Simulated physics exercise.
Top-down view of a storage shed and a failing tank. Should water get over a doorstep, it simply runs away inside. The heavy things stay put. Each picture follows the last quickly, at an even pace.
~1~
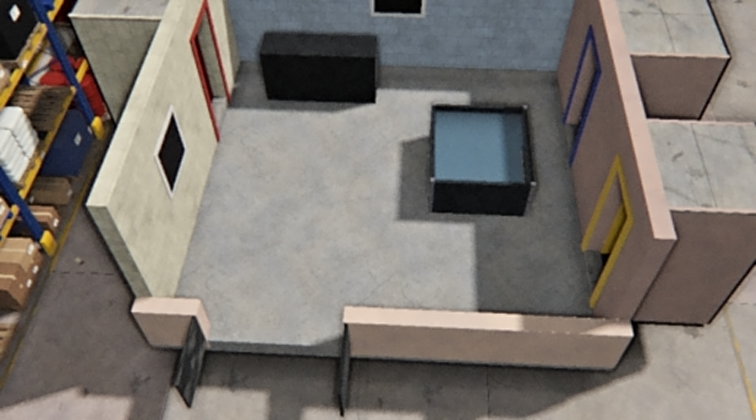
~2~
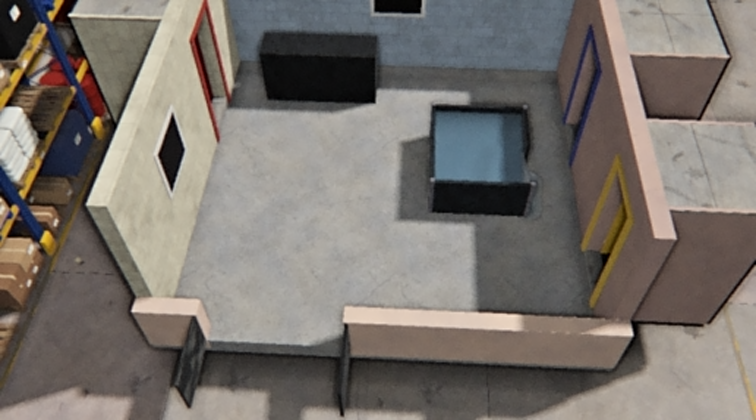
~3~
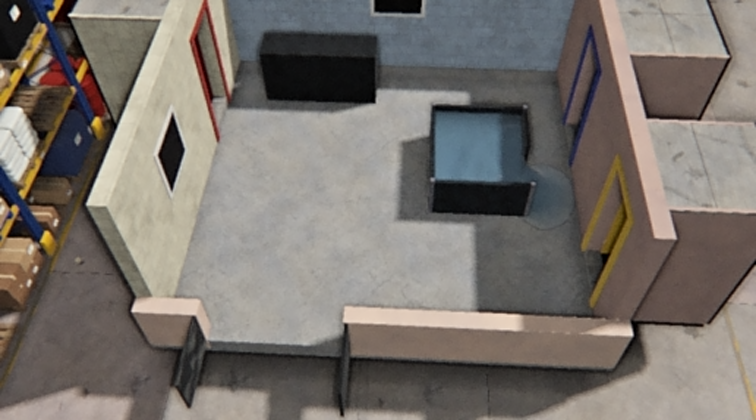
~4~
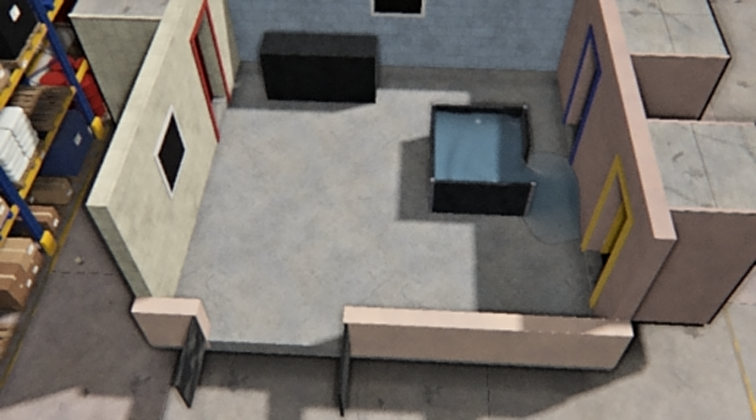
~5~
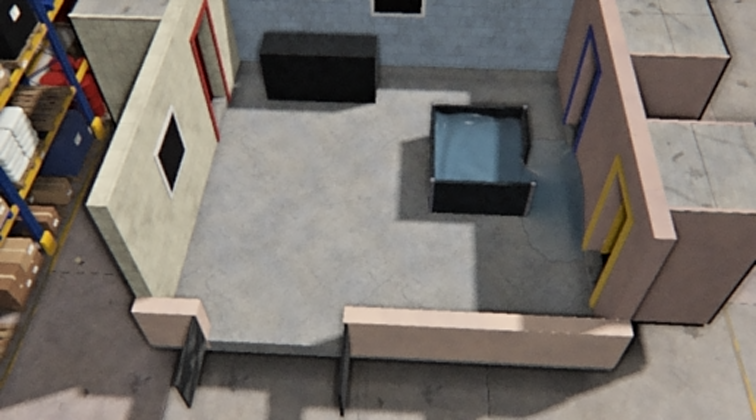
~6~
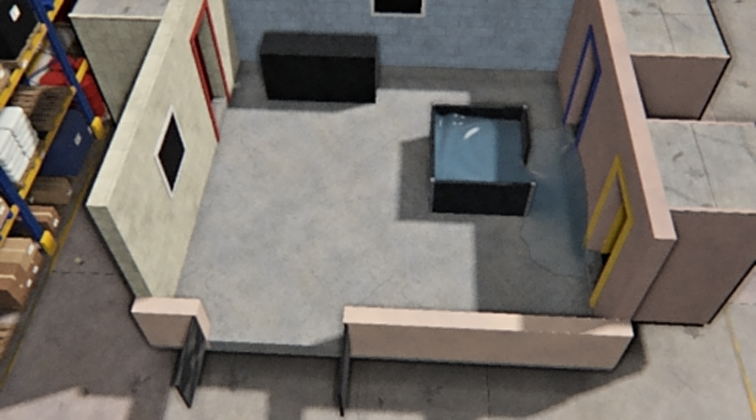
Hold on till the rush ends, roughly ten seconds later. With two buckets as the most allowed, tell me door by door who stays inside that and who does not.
Here it is: The yellow door does not; the red door stays inside it; the blue door does not.
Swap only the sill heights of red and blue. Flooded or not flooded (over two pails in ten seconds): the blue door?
Blue door: Falls short.
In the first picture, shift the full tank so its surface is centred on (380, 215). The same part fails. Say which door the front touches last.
It's the red-painted one.
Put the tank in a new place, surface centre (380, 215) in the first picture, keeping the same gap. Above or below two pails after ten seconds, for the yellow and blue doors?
I'd expect the yellow door to cross the line and the blue door to fall short.
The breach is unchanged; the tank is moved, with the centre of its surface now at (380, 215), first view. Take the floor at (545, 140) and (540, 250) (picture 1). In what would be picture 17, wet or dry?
I'd say swamped for the first and swamped for the second.
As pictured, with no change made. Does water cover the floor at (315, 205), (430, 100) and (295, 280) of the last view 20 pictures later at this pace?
Taking them as listed, they are spared, waterlogged and waterlogged.
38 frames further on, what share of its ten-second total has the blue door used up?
Approximately 100 in a hundred, I reckon.
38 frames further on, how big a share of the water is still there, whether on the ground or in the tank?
Roughly 94 per cent.
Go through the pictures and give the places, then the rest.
In the first frame, still water in the tank at (480, 146).
In the second frame, water pours out at (524, 186) and has run to a hidden place.
In the third frame, water pours out at (523, 187) and has run to (567, 183).
In the fourth frame, water pours out at (523, 187) and has run to (568, 163).
In the fifth frame, water pours out at (523, 187) and has run to (565, 142).
In the sixth frame, water pours out at (524, 186) and has run to (562, 128).
A moment on, water covers 15 % of the floor; the yellow door under two buckets in, the red door not reached, the blue door under two buckets in.
Next, water covers 25 % of the floor; the yellow door over two buckets in, the red door not reached, the blue door over two buckets in.
Then, water covers 45 % of the floor; the yellow door over two buckets in, the red door not reached, the blue door over two buckets in.
Later, water covers 85 % of the floor; the yellow door over two buckets in, the red door wet at the sill, nothing in, the blue door over two buckets in.
In the end, water covers 95 % of the floor; the yellow door over two buckets in, the red door wet at the sill, nothing in, the blue door over two buckets in.
